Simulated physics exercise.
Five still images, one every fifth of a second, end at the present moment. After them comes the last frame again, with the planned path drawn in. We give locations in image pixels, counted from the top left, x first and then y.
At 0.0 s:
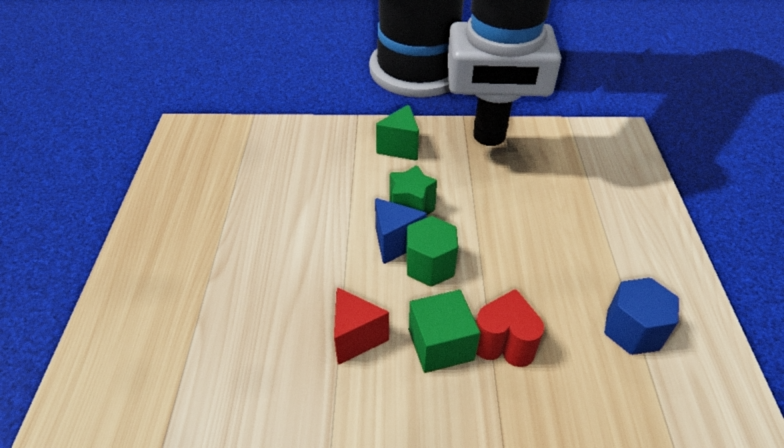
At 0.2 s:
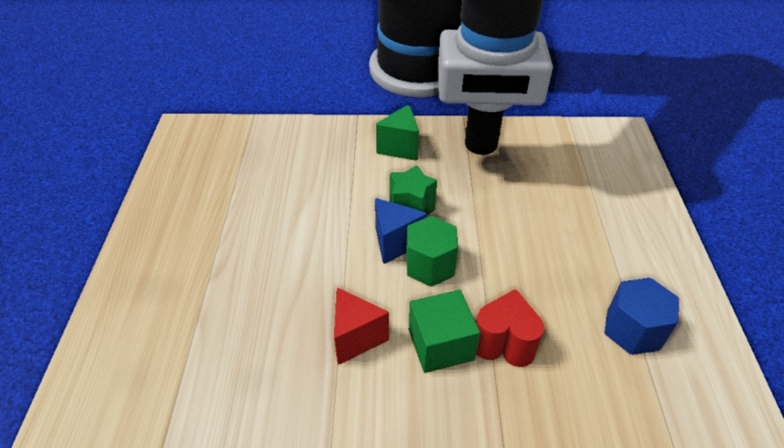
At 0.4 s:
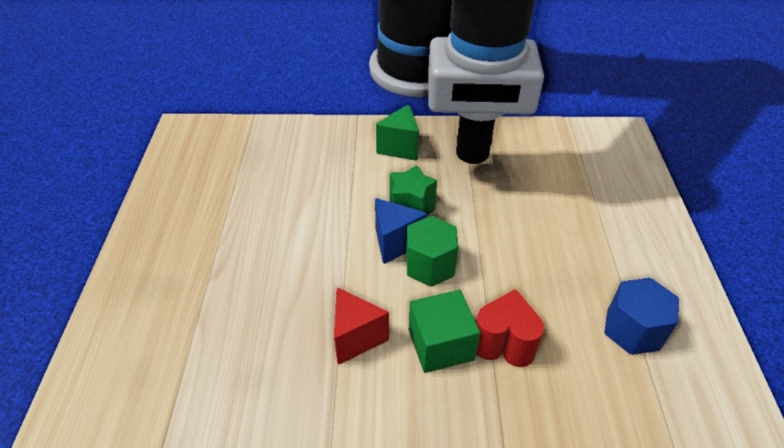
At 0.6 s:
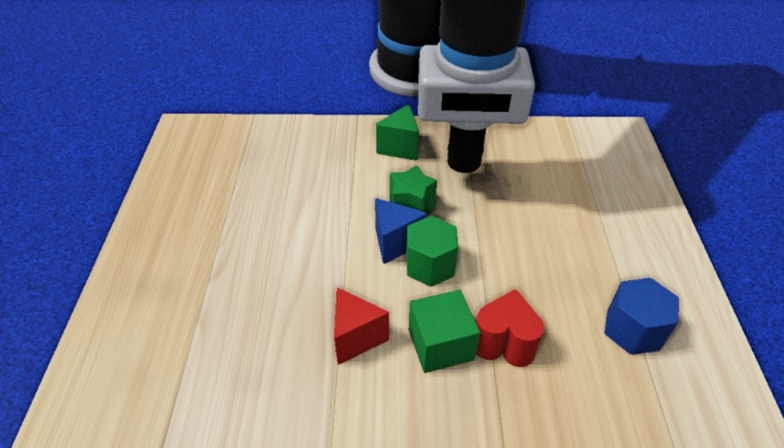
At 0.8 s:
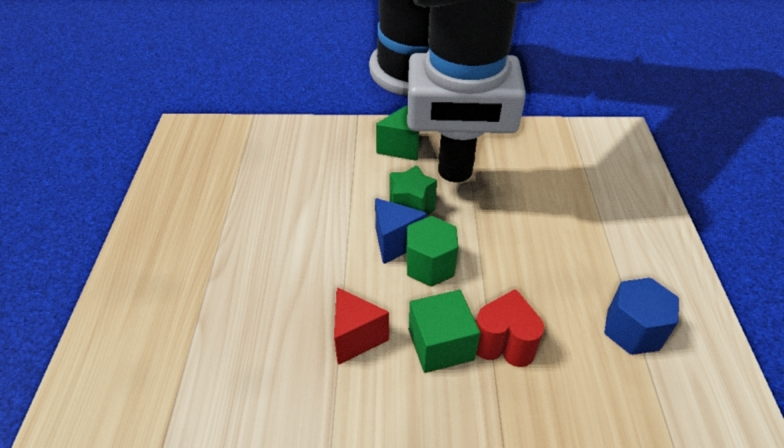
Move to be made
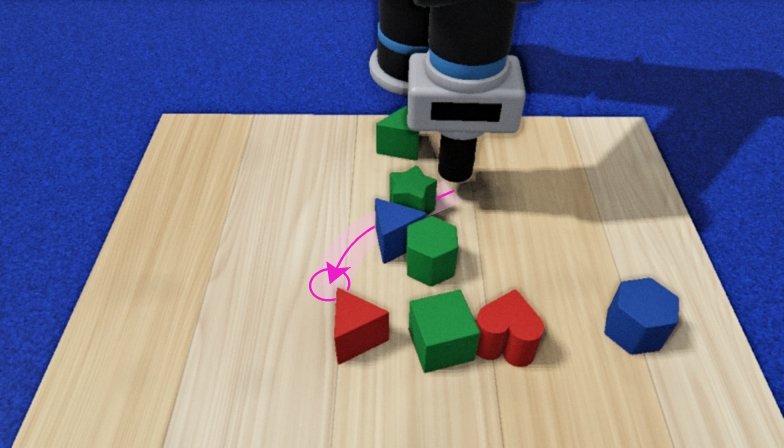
A robot arm moves its black stick down and left toward the still green star.
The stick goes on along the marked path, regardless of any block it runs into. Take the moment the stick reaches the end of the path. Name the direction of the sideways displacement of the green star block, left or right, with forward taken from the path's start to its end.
My answer: Right.
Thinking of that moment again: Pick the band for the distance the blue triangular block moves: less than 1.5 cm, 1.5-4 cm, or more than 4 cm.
Verdict: More than 4 cm.
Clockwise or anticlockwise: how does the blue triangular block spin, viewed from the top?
From above, the blue triangular block will be seen to turn anti-clockwise.
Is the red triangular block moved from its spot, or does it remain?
Here's my answer: The red triangular block remains in position.
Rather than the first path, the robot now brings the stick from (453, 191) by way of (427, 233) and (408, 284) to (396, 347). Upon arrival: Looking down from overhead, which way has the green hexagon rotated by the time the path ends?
The turn is anti-clockwise.
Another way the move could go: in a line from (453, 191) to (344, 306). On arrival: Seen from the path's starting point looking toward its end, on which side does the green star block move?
Rightward.
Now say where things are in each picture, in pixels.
Stick tip at (489, 137); block tops, red triangular block at (354, 311); blue triangular block at (395, 214); green star block at (412, 181), in the first picture.
Stick at (481, 146); blocks unchanged, in the second picture.
Stick at (472, 154); blocks unchanged, in the third picture.
Stick at (464, 163); blocks unchanged, in the fourth picture.
Stick at (455, 172); red triangular block at (354, 311); blue triangular block at (395, 214); green star block at (412, 181), in the fifth picture.
Path on the board, from (453, 191) by way of (405, 212) and (357, 239) to (330, 284).
On the path given first. One third of the way, stick at (404, 194); blue triangular block at (378, 228), turned 25° anticlockwise; green star block at (375, 198).
Two thirds of the way, stick at (355, 221); blue triangular block at (369, 238), turned 55° anticlockwise; green star block at (321, 225).
At the end, stick at (327, 266); red triangular block in place; blue triangular block at (367, 251), turned 95° anticlockwise; green star block at (286, 251), turned 50° clockwise.
